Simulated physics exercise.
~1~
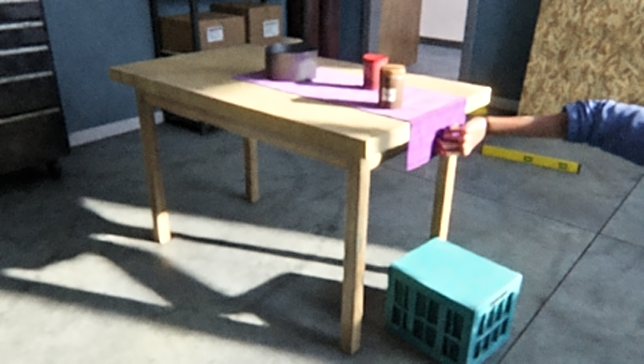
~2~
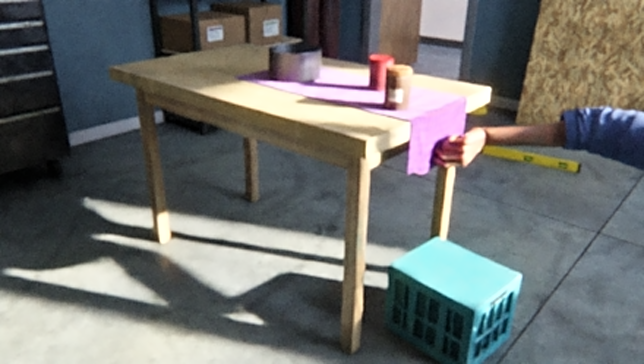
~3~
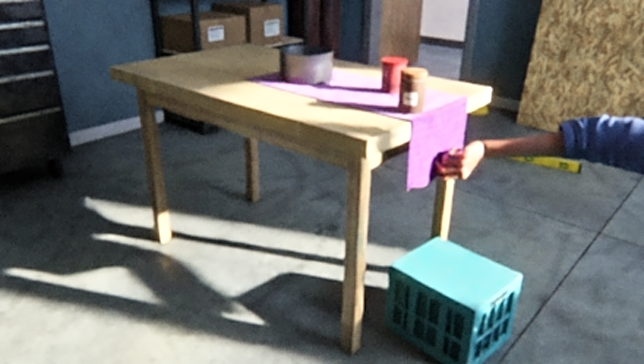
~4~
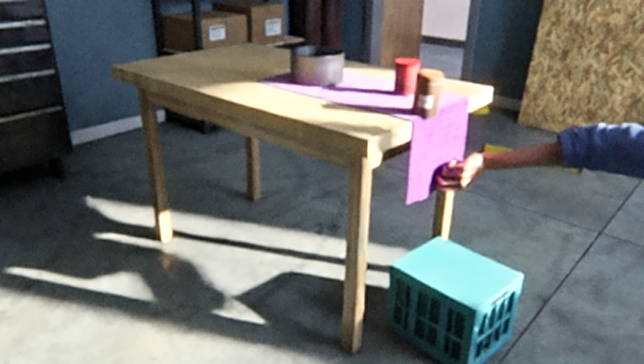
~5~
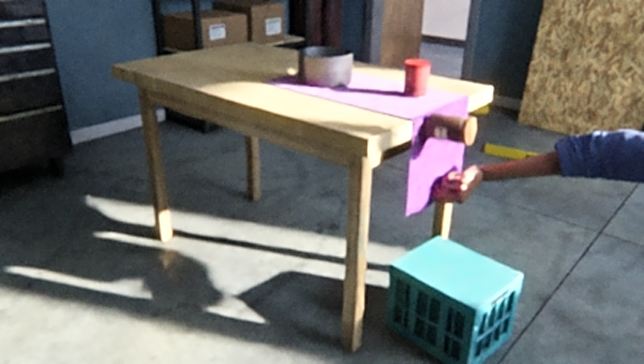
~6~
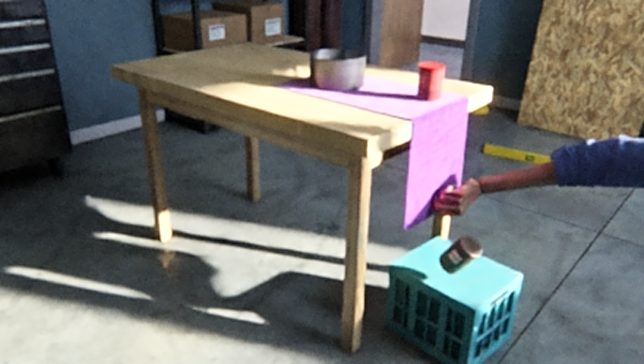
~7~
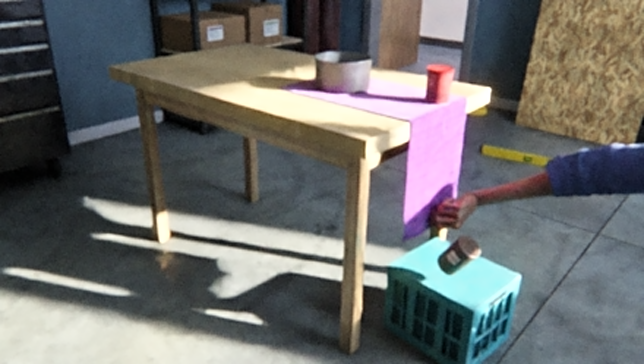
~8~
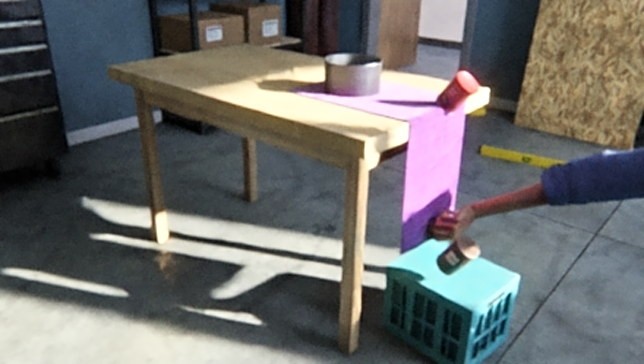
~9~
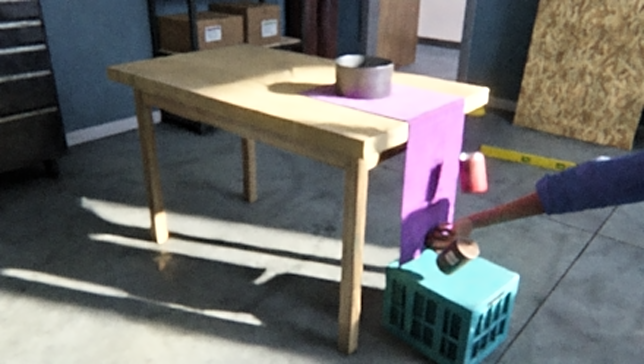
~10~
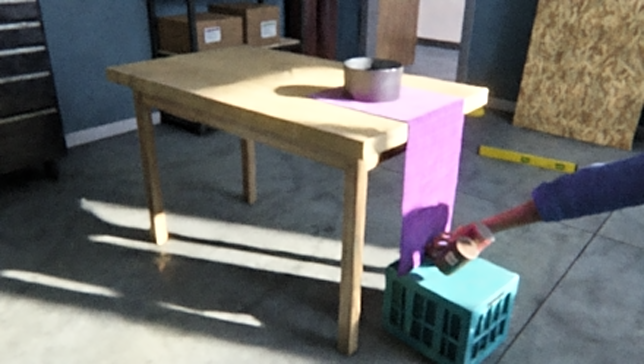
We see a hand pull a purple runner down over the right end of a wooden table, carrying a pot and two containers along. The brown jar topples onto the turquoise crate, then the red tin falls, and the pot stays on the table as the hem reaches the crate.
